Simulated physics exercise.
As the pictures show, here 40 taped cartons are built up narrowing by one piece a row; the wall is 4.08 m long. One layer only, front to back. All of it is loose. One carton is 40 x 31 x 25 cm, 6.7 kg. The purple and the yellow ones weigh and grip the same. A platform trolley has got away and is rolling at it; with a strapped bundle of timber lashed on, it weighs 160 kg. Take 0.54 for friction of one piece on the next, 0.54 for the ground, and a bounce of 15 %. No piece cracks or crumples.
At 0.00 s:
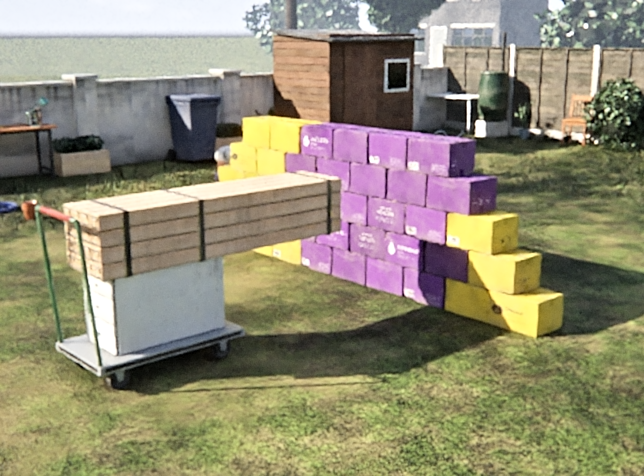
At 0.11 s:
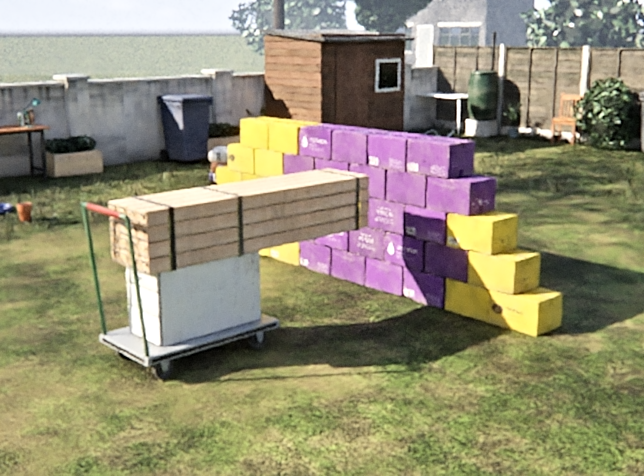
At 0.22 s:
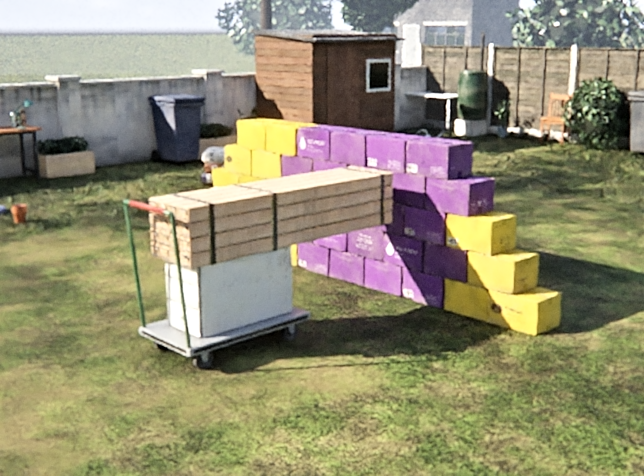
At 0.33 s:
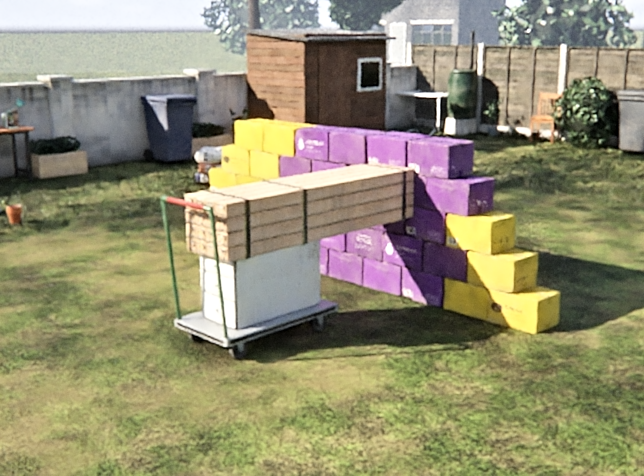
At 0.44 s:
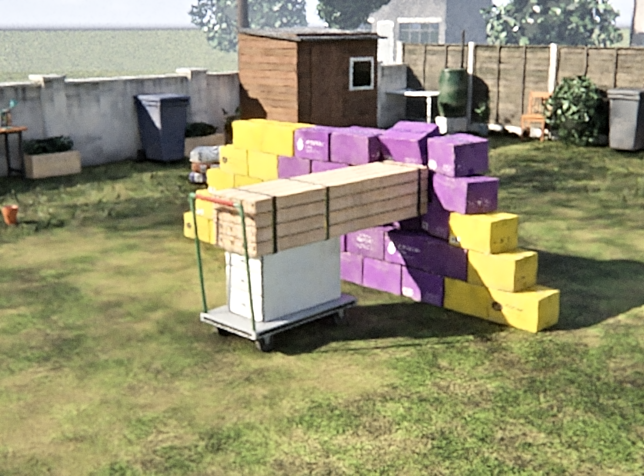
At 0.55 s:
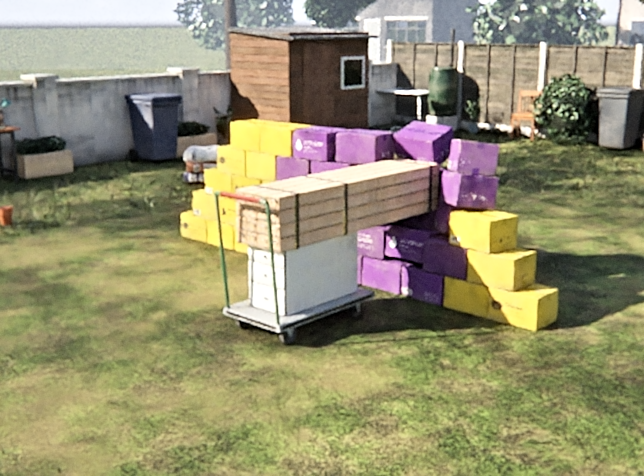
A trolley carrying a long stack of wooden planks on a white block rolled across the grass into a stepped wall of purple and yellow boxes, shoving some purple ones back and tilting them.
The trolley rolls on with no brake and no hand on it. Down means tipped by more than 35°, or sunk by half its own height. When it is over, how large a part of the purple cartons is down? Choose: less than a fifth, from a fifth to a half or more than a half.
The part is from a fifth to a half.
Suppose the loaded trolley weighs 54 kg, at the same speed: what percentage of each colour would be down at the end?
In that case yellow 0, purple 40 per cent.
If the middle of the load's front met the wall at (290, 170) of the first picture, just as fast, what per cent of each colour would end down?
Then yellow 20, purple 30 per cent.
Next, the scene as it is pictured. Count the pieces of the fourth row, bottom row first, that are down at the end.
3 of them.
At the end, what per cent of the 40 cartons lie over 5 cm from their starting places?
It is 35 per cent.
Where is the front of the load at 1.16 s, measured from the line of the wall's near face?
Roughly 115 cm.
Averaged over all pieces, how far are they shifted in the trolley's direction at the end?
Some 30 cm on average.
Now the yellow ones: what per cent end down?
By colour: Yellow 0 per cent.
By 0.80 s, load 78 cm past the wall's line, still rolling; 8 of the 22 purple cartons down (8 of 40 in all colours); top purple carton unmoved.
By 1.16 s, load 1.17 m past the wall's line, still rolling; 9 of the 22 purple cartons down (9 of 40 in all colours); top purple carton unmoved.
When it is over (2.2 s), load 1.35 m past the wall's line, stopped; 9 of the 22 purple cartons down (9 of 40 in all colours); top purple carton unmoved; top yellow carton unmoved. That is 41 per cent. In pixels of the last frame, middles, top purple carton near (322, 144), top yellow carton near (287, 139).
